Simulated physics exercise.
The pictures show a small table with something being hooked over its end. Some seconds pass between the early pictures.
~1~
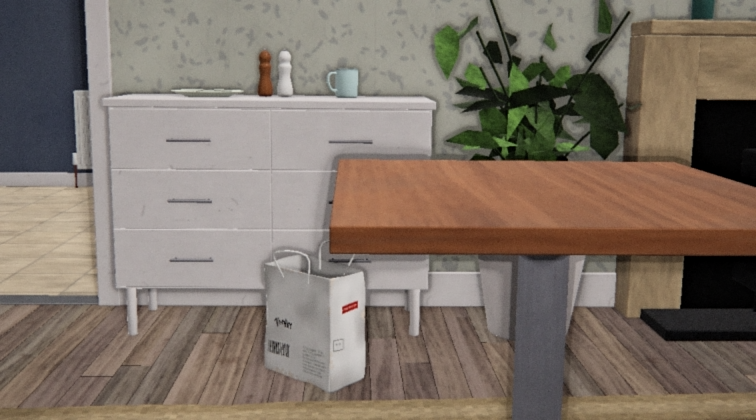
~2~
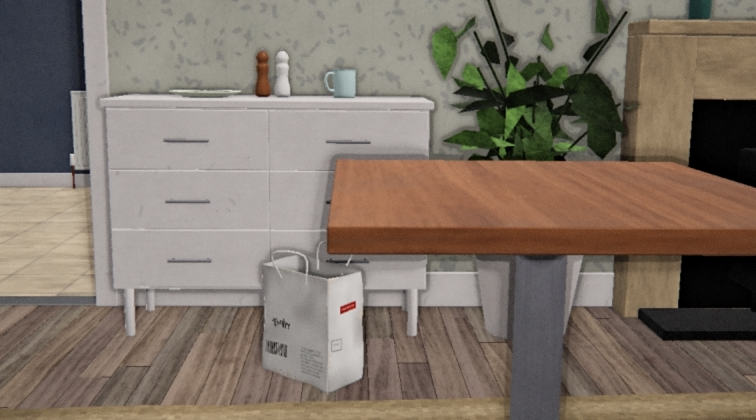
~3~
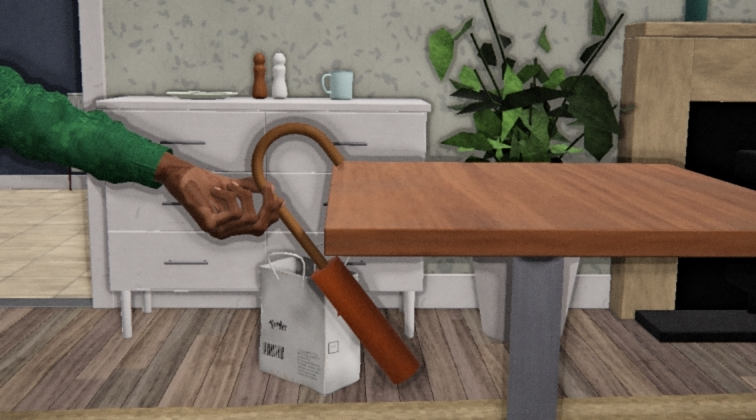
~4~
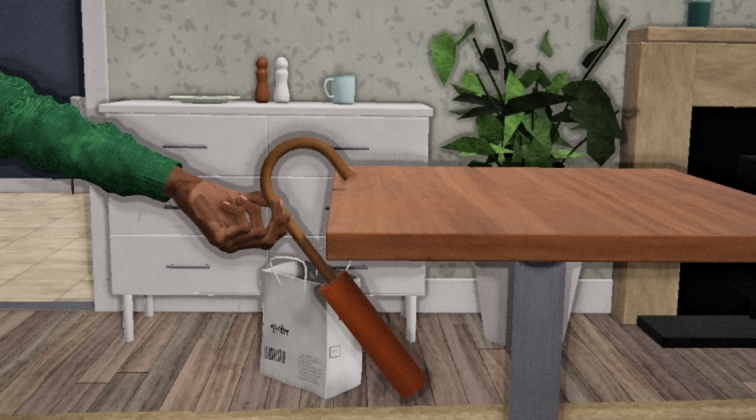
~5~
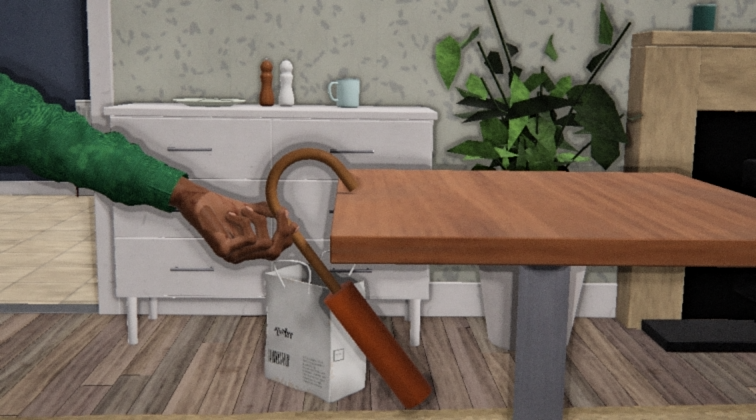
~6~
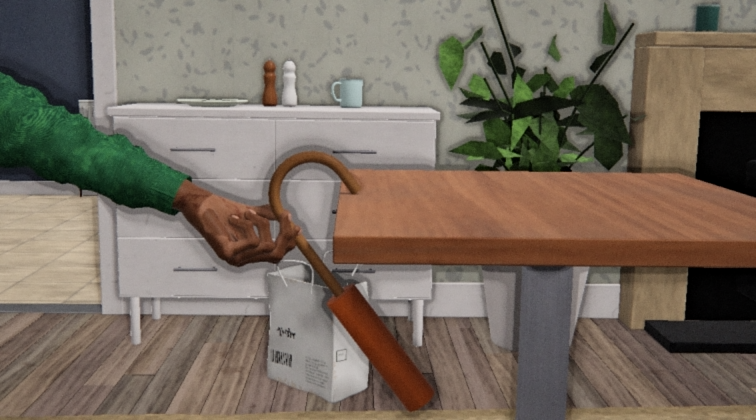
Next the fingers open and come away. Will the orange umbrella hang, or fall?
The orange umbrella remains in place.
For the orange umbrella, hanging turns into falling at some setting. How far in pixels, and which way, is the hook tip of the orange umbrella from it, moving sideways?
A shift of 16 pixels, going left.
Then, 0.30 s later than the last frame, orange umbrella at rest near (365, 277).
When it is over, the orange umbrella stays hooked on the edge, near (367, 277).
